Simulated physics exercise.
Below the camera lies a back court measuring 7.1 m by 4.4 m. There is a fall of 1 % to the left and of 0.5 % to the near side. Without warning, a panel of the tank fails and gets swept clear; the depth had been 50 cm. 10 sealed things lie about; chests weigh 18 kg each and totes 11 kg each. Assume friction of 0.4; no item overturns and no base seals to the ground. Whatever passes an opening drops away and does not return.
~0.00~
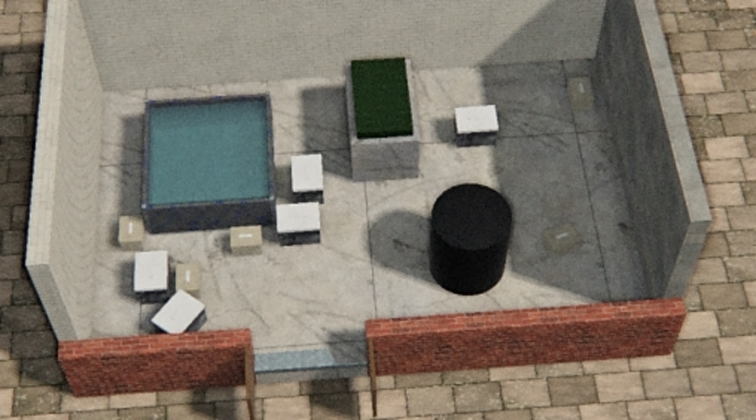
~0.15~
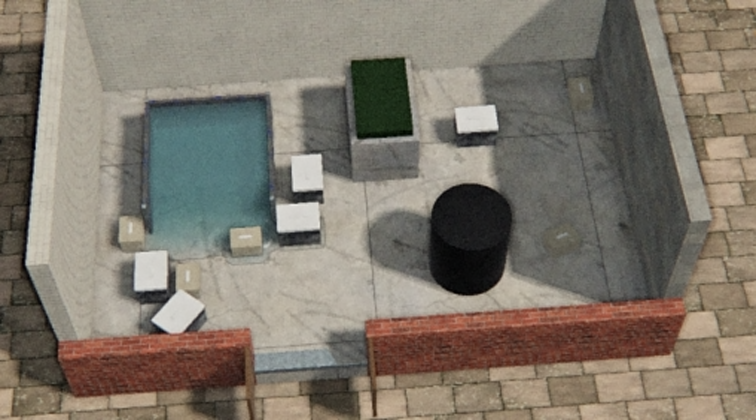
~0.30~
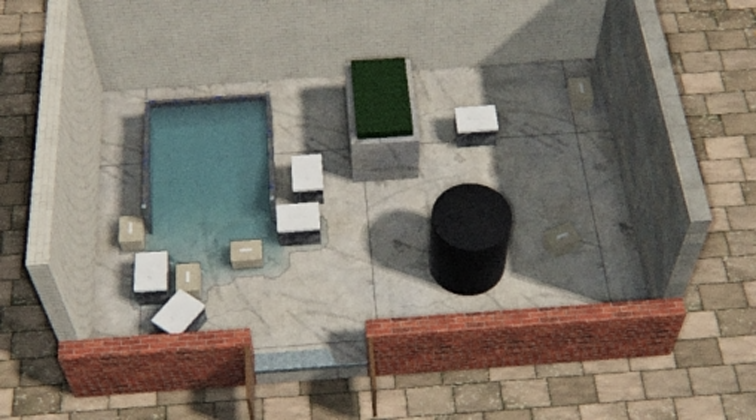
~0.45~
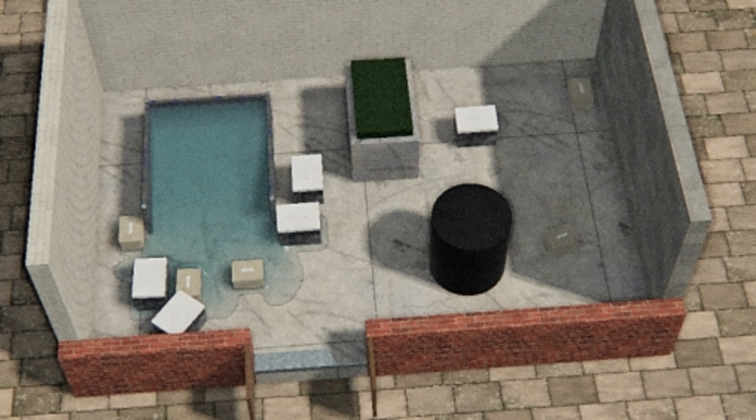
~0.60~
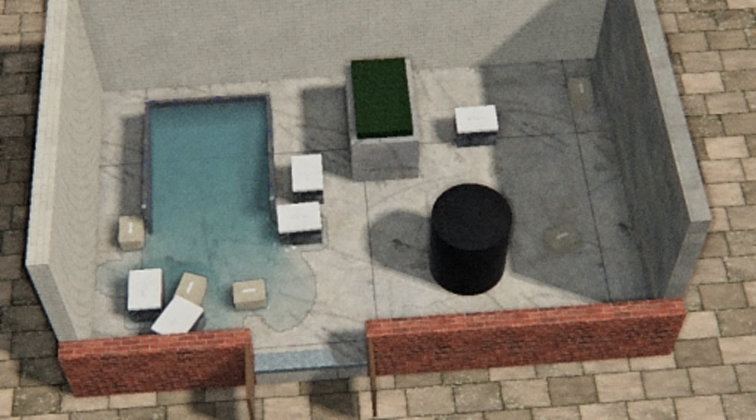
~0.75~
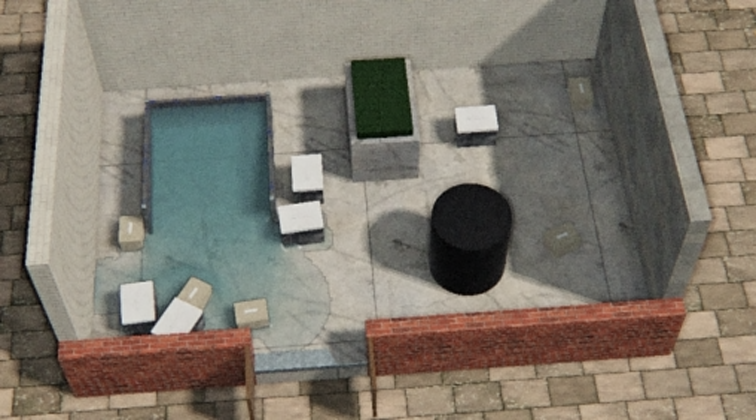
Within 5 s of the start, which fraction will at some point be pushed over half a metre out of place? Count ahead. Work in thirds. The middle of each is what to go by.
It is a third to two thirds.
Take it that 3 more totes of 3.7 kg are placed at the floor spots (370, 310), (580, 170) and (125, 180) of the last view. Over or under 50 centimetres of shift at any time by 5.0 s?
Answers in order are crosses the line, does not cross and crosses the line.
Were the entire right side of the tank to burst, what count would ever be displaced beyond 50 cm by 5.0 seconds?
Then 2 of them would.
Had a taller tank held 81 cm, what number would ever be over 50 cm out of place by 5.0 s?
Then it comes to 5.
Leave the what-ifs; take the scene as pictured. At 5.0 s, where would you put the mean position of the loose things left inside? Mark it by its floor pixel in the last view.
It sits at about (352, 176).
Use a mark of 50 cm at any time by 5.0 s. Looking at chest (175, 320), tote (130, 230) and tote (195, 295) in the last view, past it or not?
The first is beyond the limit, the second beyond the limit, and the third beyond the limit.
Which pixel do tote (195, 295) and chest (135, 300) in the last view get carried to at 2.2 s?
Estimated pixels: (311, 346) and (114, 273).
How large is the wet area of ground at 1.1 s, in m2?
Close to 8.5 m2, I'd say.
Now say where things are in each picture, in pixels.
The first picture shows a tote at (246, 236), on the bottom; a chest at (151, 270), on the bottom; water covers 2.7 m2; 0 of 10 have shifted.
The second picture shows a tote at (246, 237) rests on the ground; a chest at (151, 270), on the bottom; water covers 3.5 m2; 0 of 10 have shifted.
The third picture shows a tote at (246, 250), on the bottom, 22 cm from its start; a chest at (151, 270), on the bottom; water covers 4.1 m2; 1 of 10 have shifted.
The fourth picture shows a tote at (248, 270), on the bottom, 52 cm from its start; a chest at (150, 277), on the bottom, 10 cm from its start; 4.8 m2 under water; 3 of 10 have shifted.
The fifth picture shows a tote at (249, 291) rests on the ground, 83 cm from its start; a chest at (145, 288) rests on the ground, 27 cm from its start; 5.8 m2 under water; 4 of 10 have shifted.
The sixth picture shows a tote at (251, 311) rests on the ground, 112 cm from its start; a chest at (137, 302), on the bottom, 48 cm from its start; water covers 6.8 m2; 4 of 10 have shifted.
After 1.1 s 2 of 10 are over 50 cm from their spots; 1 afloat.
After 2.2 s 2 of 10 are over 50 cm from their spots; 3 afloat.
After 3.5 s 5 of 10 are over 50 cm from their spots; 2 afloat.
After 5.0 s 5 of 10 are over 50 cm from their spots, and 5 have been at some point; 2 afloat.
